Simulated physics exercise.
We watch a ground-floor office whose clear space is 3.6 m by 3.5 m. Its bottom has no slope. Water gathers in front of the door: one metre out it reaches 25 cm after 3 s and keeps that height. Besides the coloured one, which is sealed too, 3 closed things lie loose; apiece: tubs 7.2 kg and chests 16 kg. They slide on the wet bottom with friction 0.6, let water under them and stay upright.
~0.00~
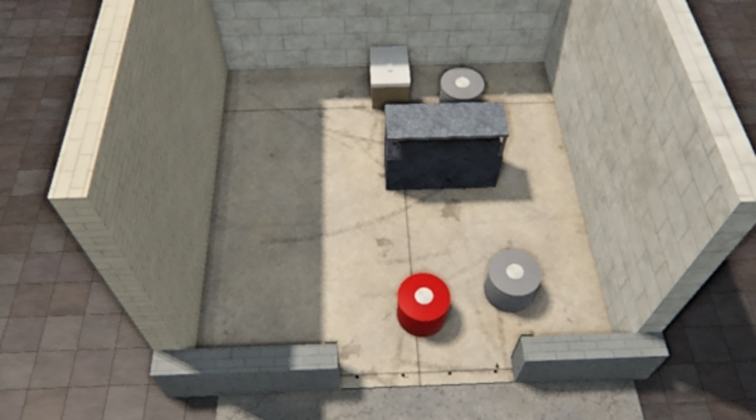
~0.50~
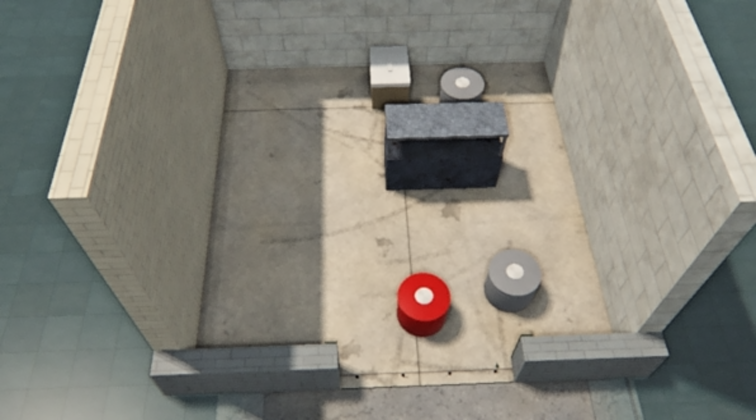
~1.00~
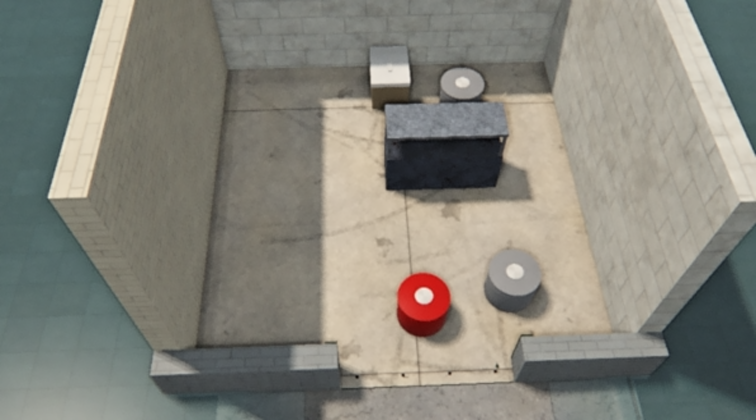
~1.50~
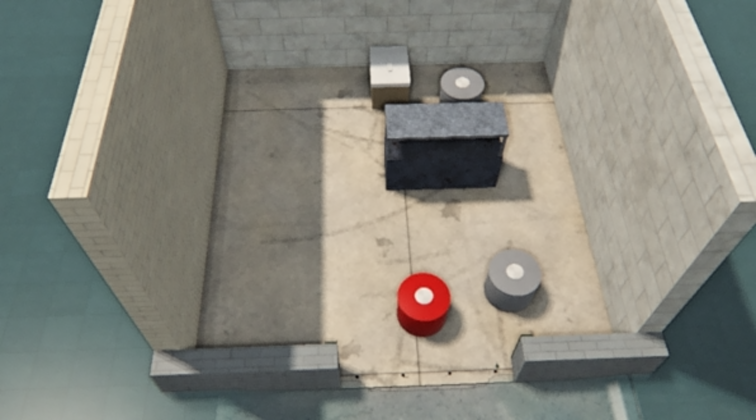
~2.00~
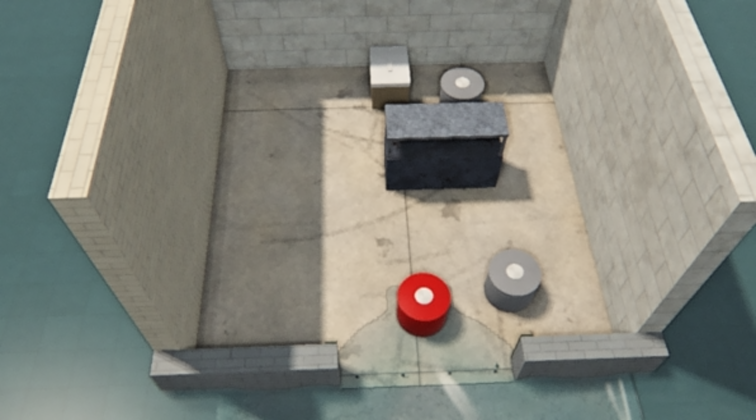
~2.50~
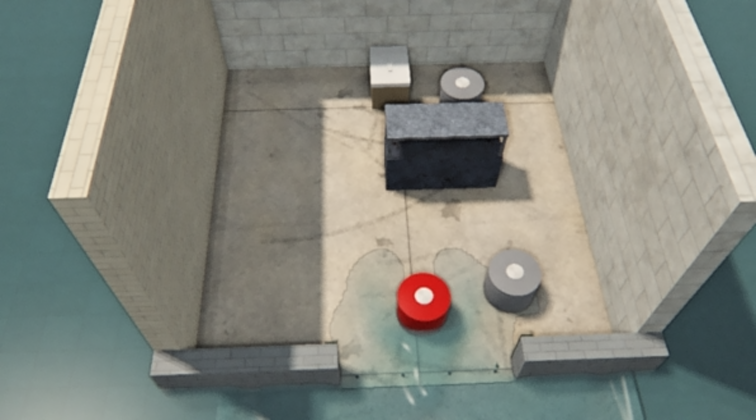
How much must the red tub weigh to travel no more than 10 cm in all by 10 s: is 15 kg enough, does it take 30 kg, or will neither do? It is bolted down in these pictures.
I expect that neither weight holds it.
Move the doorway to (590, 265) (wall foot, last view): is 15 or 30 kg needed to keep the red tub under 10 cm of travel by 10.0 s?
In that case neither load is enough.
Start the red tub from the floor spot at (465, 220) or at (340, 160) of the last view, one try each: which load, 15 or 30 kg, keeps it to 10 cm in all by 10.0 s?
In that order: Neither is enough; neither is enough.
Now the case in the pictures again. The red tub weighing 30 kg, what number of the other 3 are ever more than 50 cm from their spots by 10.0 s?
I count 3.
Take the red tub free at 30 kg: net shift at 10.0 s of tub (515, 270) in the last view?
In that order: 250 cm.
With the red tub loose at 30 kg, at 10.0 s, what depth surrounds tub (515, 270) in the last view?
Roughly 14 cm.
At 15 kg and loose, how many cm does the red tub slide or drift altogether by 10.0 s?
Some 500 cm in all.
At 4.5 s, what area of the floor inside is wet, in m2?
Some 9.5 m2.
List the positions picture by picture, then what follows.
In the first frame, the red tub at (424, 296), on the bottom; water covers 0.0 m2; 0 of 4 have shifted.
In the second frame, the red tub at (424, 296) rests on the ground; 0.0 m2 under water; 0 of 4 have shifted.
In the third frame, the red tub at (424, 296) rests on the ground; 0.0 m2 under water; 0 of 4 have shifted.
In the fourth frame, the red tub at (424, 296) rests on the ground; water covers 0.0 m2; 0 of 4 have shifted.
In the fifth frame, the red tub at (424, 296) rests on the ground; water covers 0.4 m2; 0 of 4 have shifted.
In the sixth frame, the red tub at (424, 296), on the bottom; water covers 1.1 m2; 0 of 4 have shifted.
After 3.5 s the red tub would be 84 cm from its start with 15 kg and 18 cm from its start with 30 kg; 9 cm of water round it then.
After 4.5 s the red tub would be 113 cm from its start with 15 kg and 48 cm from its start with 30 kg; 8 cm of water round it then.
After 7.0 s the red tub would be 267 cm from its start with 15 kg and 57 cm from its start with 30 kg; 11 cm of water round it then.
After 10.0 s the red tub would be 224 cm from its start with 15 kg and 93 cm from its start with 30 kg; 17 cm of water round it then.
